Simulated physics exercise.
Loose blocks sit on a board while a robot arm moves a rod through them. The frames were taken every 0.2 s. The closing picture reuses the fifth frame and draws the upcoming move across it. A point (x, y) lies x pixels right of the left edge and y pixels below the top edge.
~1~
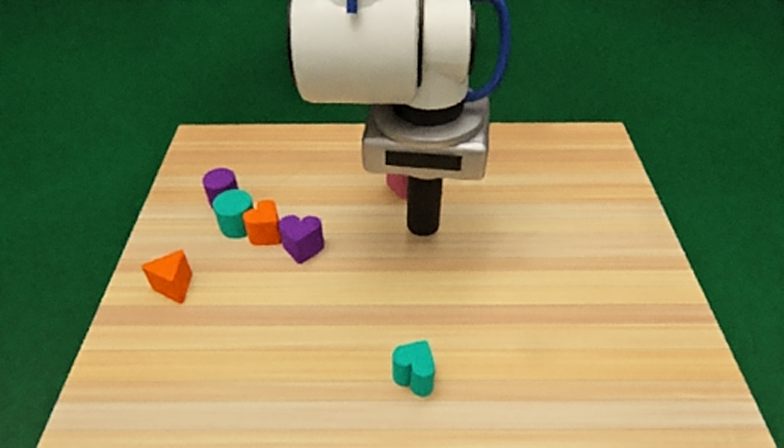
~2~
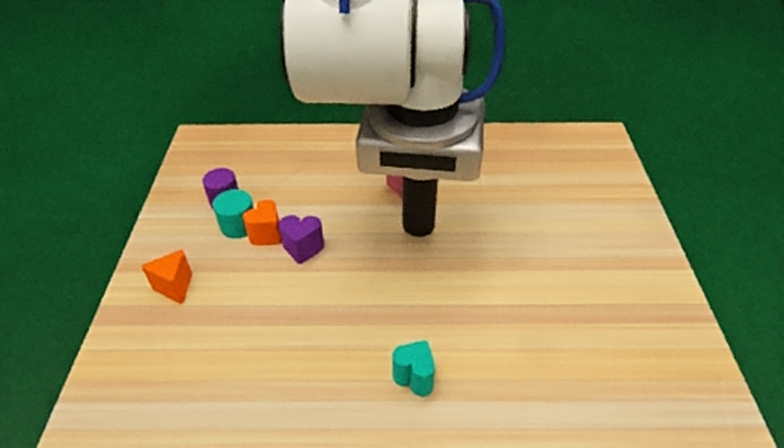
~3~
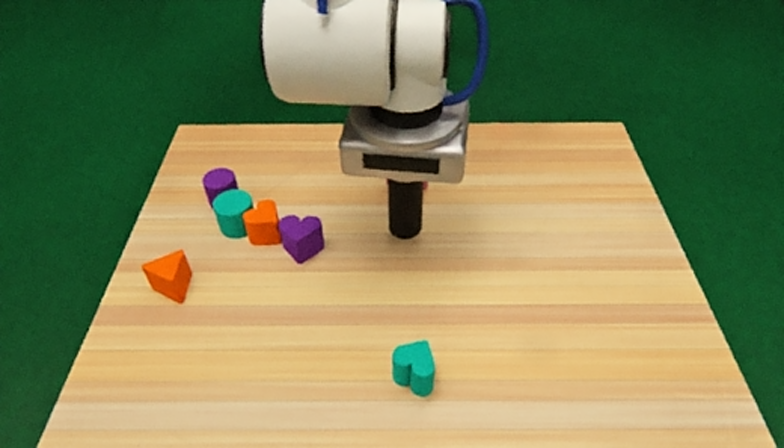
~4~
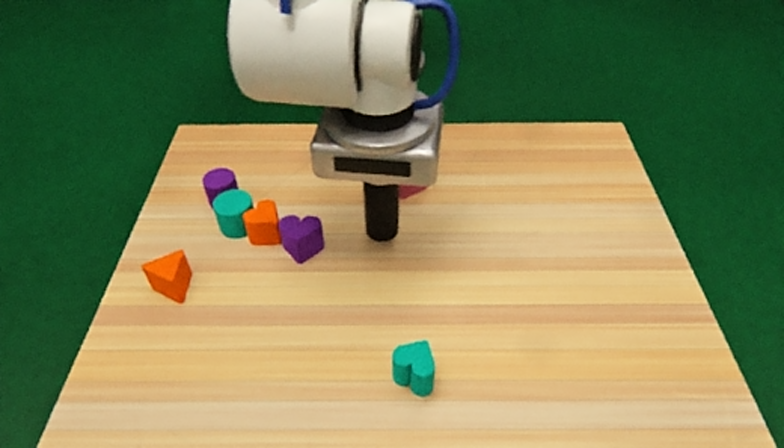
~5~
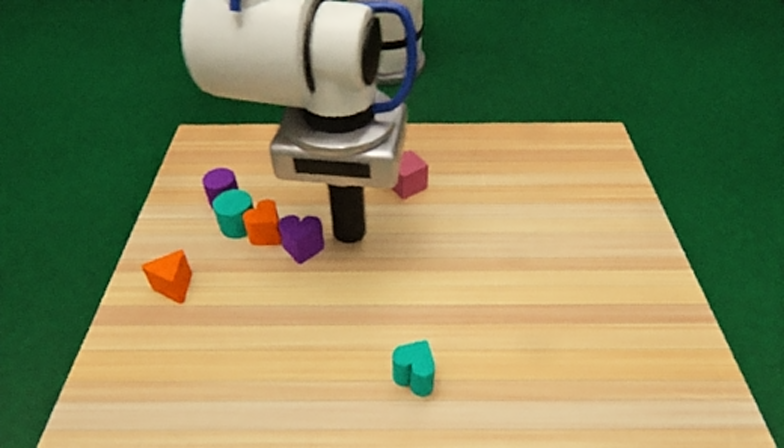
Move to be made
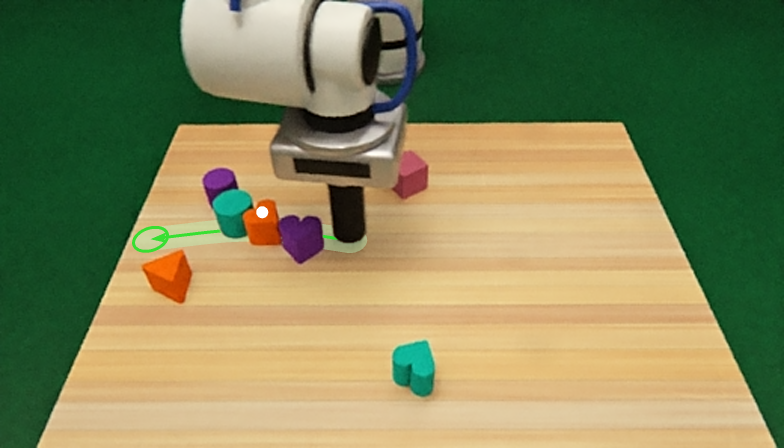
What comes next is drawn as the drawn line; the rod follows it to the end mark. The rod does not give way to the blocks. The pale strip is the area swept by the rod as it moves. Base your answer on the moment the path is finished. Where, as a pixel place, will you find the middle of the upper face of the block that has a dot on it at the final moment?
Top centre: (209, 231).
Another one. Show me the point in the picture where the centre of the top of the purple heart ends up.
The middle of the upper face of the purple heart will lie at about (269, 236) in the picture.
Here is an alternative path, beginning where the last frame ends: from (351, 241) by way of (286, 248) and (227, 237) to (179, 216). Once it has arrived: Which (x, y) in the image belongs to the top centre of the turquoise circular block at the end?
The turquoise circular block ends near (196, 173).
The drawn path runs from (351, 241) by way of (286, 231) and (219, 231) to (151, 239); the dot is on the orange heart.
On the path given first. One third of the way, rod (284, 222); turquoise circular block (230, 201); orange heart (246, 221), turned 35° clockwise; purple heart (269, 236), turned 65° anticlockwise.
Two thirds of the way, rod (215, 222); purple circular block (213, 173); turquoise circular block (186, 194); orange heart (209, 231), turned 75° anticlockwise; purple heart (269, 236), turned 65° anticlockwise.
At the end, rod (147, 230); orange three-sided block not moved; purple circular block (213, 173); turquoise circular block (164, 189); orange heart (209, 231), turned 75° anticlockwise; purple heart (269, 236), turned 65° anticlockwise.
